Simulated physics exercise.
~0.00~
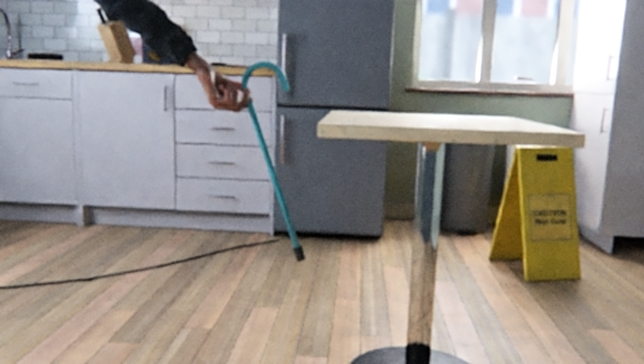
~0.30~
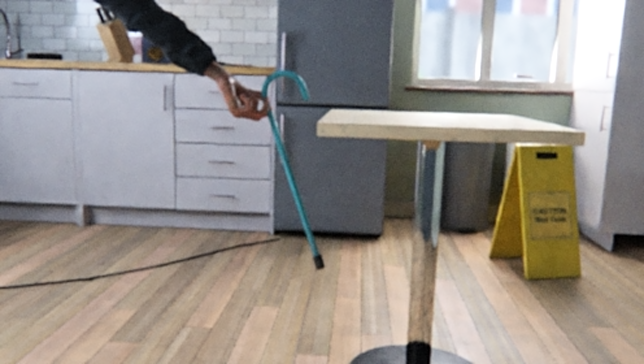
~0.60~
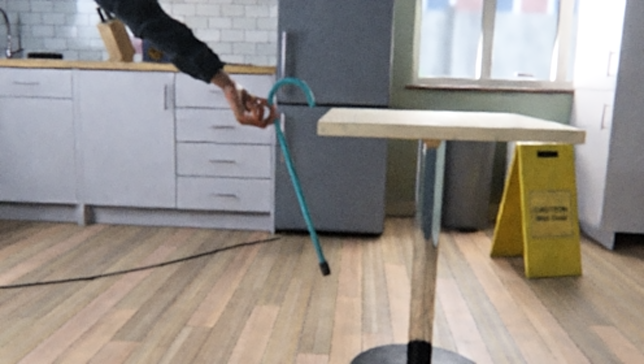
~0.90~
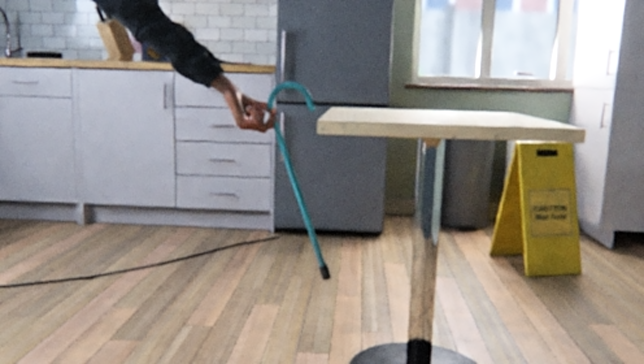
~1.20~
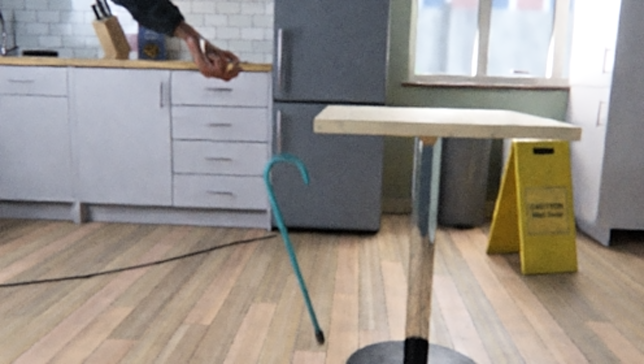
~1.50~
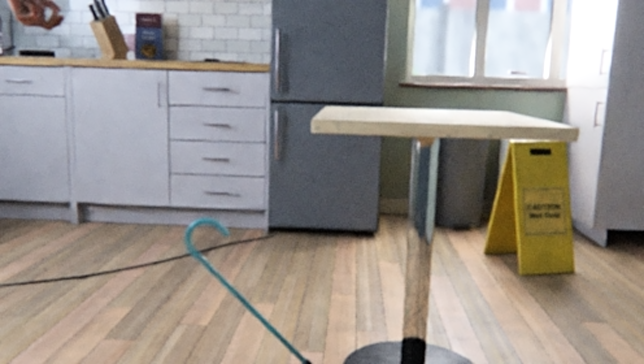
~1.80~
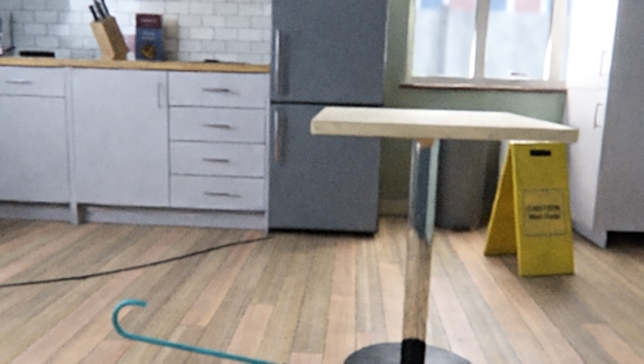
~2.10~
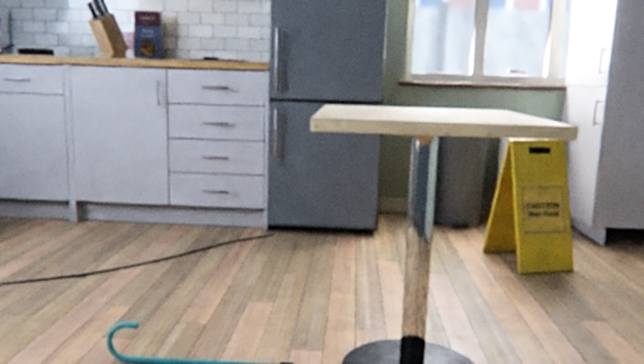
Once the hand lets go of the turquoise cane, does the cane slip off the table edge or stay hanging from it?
The turquoise cane slips off the table edge. It drops to the floor and tips over, ending up lying nearly flat.
